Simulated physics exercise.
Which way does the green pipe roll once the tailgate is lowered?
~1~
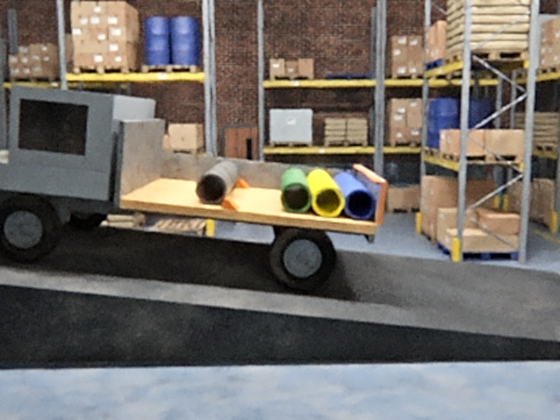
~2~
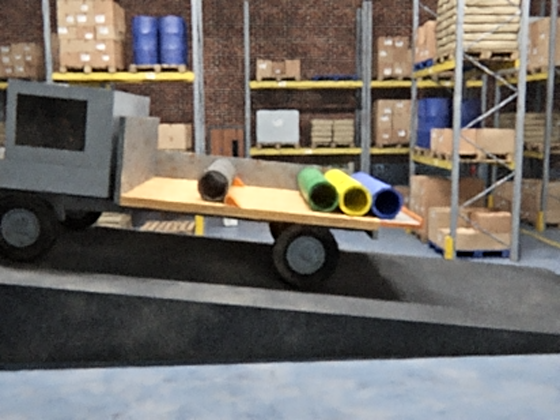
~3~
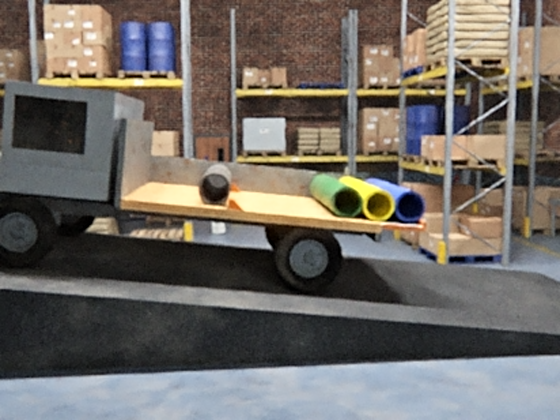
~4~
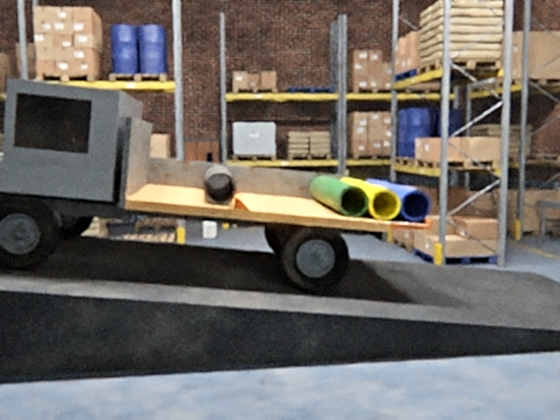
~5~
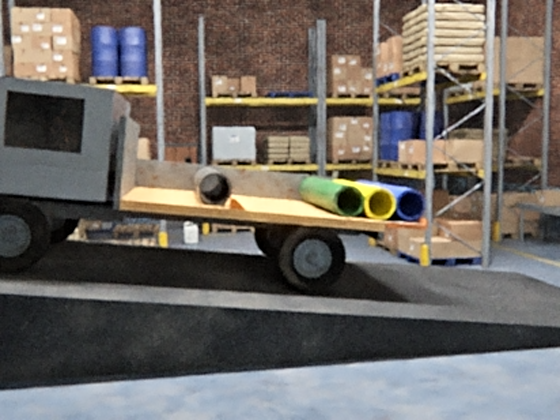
The green pipe rolls to the right, towards the tail of the pick-up.
